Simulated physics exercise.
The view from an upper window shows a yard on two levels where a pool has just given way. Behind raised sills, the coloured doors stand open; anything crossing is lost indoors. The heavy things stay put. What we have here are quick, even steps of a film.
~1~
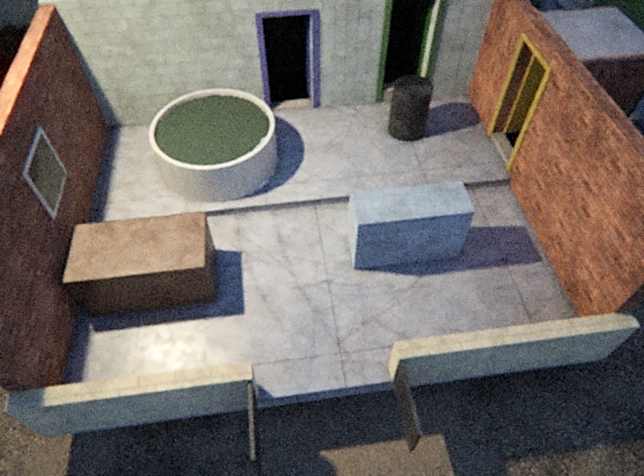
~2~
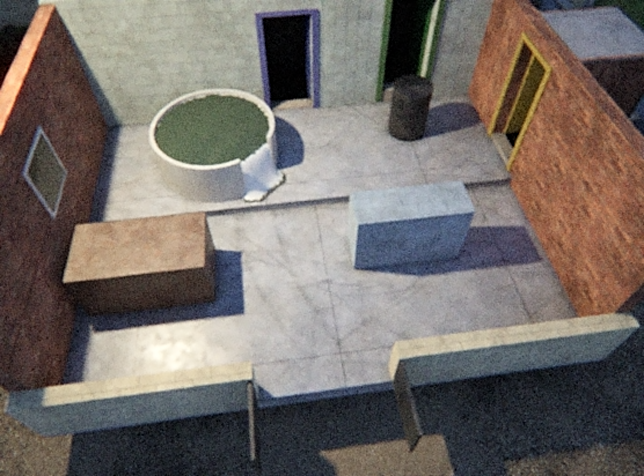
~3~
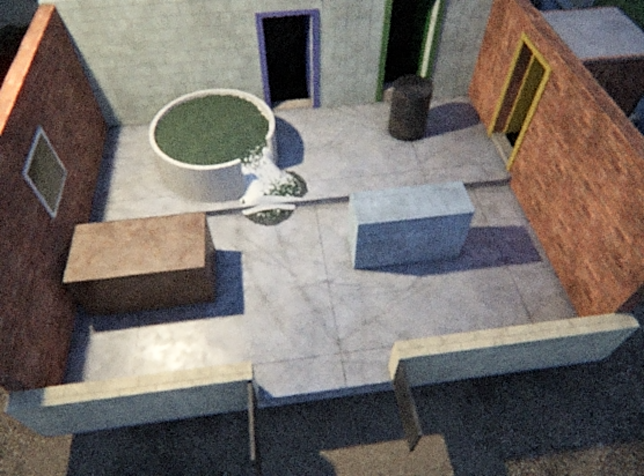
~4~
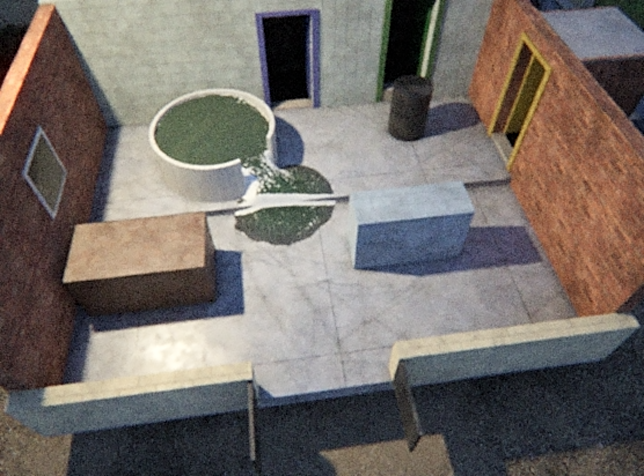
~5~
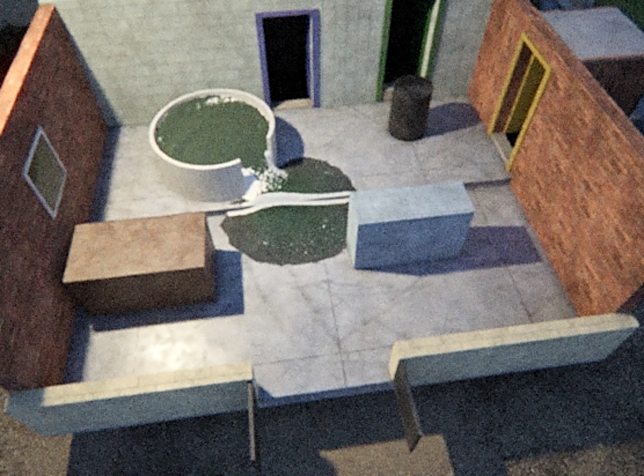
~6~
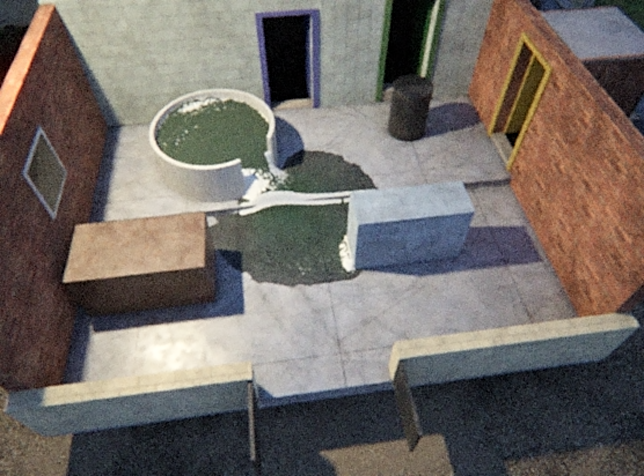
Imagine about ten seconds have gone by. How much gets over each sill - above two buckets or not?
At the end, blue door: Two buckets or fewer, yellow door: Two buckets or fewer, green door: Two buckets or fewer.
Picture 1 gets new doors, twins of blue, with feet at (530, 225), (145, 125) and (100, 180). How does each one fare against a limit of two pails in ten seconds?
Door one breaks the limit, door two stays inside the limit, door three stays inside the limit.
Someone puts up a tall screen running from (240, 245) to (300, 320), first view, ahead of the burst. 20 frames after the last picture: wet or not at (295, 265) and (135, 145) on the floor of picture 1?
First point soaked, second point spared.
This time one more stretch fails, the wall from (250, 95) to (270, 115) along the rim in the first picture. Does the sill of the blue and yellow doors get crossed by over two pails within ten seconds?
Looking at each: The blue one admits more, while the yellow one admits less.
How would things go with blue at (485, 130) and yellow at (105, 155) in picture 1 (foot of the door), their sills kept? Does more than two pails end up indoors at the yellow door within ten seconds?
My guess is that the yellow door does not reach it by then.
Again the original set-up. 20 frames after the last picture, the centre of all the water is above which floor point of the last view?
It is around (298, 195).
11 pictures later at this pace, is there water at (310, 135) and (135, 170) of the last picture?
The first spot is bone-dry and the second bone-dry.
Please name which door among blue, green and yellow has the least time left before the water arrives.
It would be the yellow door.
A moment on, water covers 30 % of the floor; the blue door not reached, the yellow door not reached, the green door not reached.
Next, water covers 45 % of the floor; the blue door not reached, the yellow door not reached, the green door not reached.
Then, water covers 50 % of the floor; the blue door not reached, the yellow door wet at the sill, nothing in, the green door not reached.
Later, water covers 60 % of the floor; the blue door not reached, the yellow door wet at the sill, nothing in, the green door wet at the sill, nothing in.
In the end, water covers 65 % of the floor; the blue door not reached, the yellow door wet at the sill, nothing in, the green door wet at the sill, nothing in.
